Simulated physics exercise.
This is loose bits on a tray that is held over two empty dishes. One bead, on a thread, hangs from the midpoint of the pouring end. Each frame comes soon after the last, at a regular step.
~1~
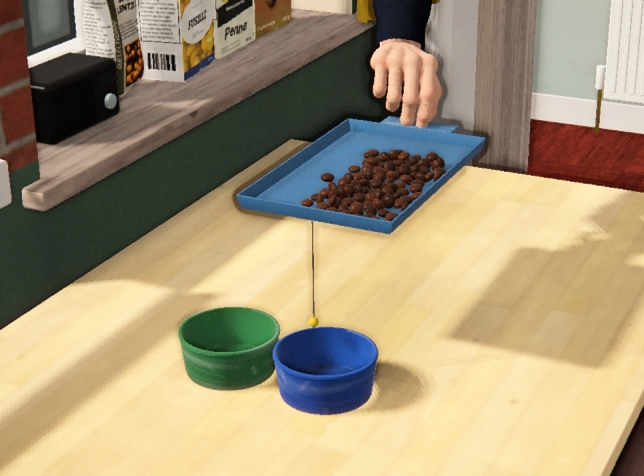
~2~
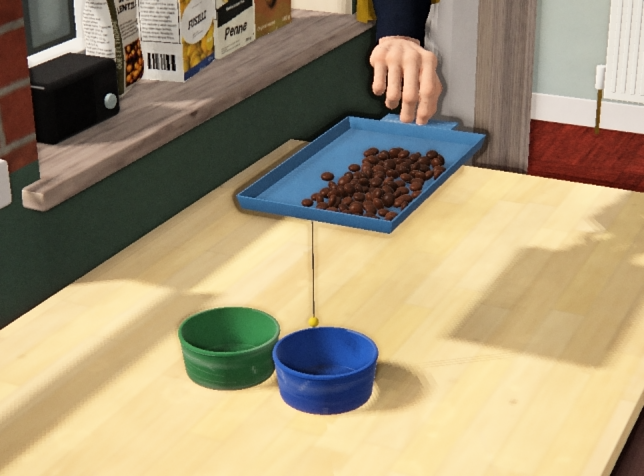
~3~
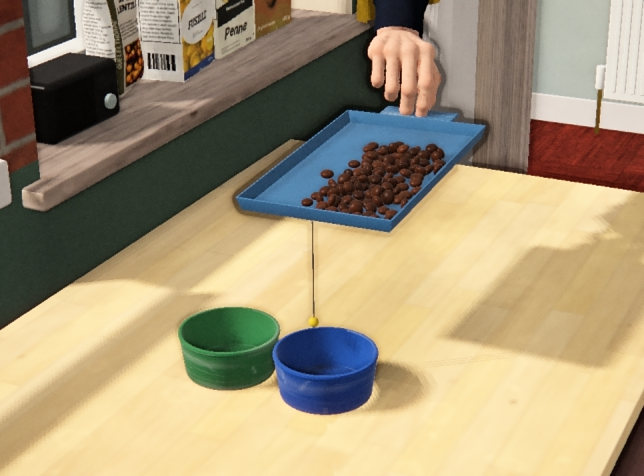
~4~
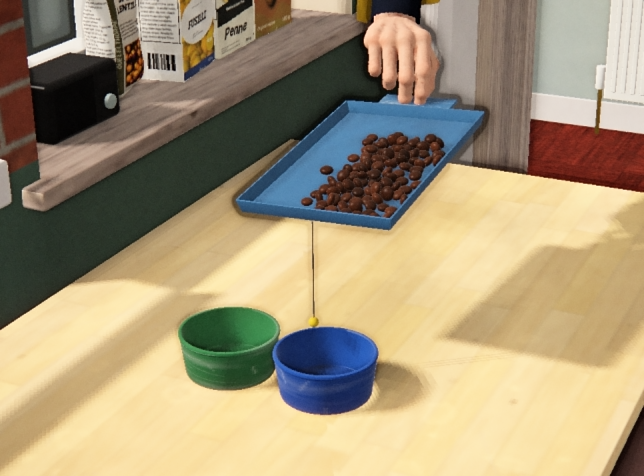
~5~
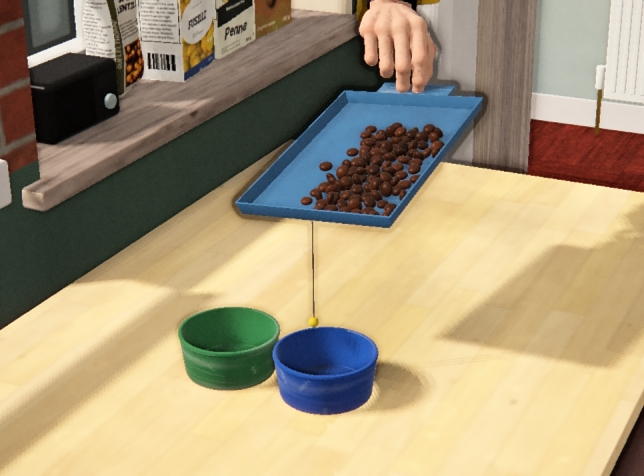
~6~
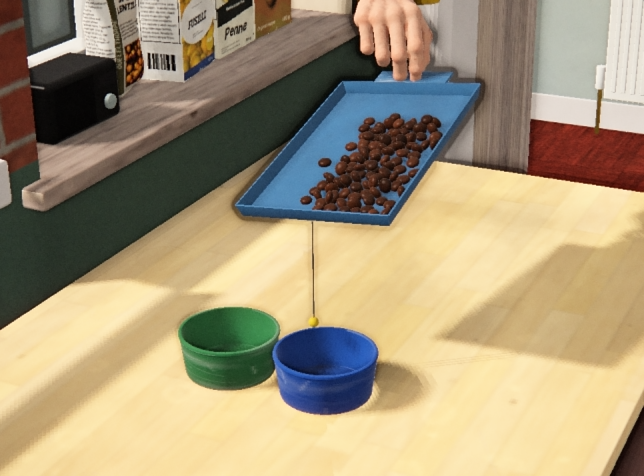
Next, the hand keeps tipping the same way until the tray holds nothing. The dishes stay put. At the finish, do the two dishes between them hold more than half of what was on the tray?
Yes.
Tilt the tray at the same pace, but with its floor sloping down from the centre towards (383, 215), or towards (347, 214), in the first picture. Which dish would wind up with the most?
So, first the right-side one, then the right-side one.
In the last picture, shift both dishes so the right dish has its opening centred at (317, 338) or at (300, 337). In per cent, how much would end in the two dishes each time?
Trial 1 around 70 percent, trial 2 around 80 percent.
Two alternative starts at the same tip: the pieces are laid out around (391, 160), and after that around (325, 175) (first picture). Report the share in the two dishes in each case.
It would be 90 in a hundred, and then 90 in a hundred.
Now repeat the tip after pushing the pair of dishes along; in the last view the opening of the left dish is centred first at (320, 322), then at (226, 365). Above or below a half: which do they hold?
In order, they'd catch a minor share, and next a minor share.
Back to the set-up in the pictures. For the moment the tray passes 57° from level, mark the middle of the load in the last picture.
In the last view, the load is centred near (292, 186).
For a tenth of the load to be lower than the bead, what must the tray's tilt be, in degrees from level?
65 degrees.
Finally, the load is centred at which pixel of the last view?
Around (237, 360).
Soon after the last picture, tray tipped steeply; nearly all on the tray; a stray few in the left dish; a small part in the air.
A little later, tray tipped right over; about a quarter on the tray; a small part in the right dish; about half in the left dish; a small part outside both; about a quarter in the air.
Later still, tray tipped past a quarter turn; a small part in the right dish; most in the left dish; a small part outside both.
At rest, tray tipped past a quarter turn; a small part in the right dish; most in the left dish; a small part outside both.
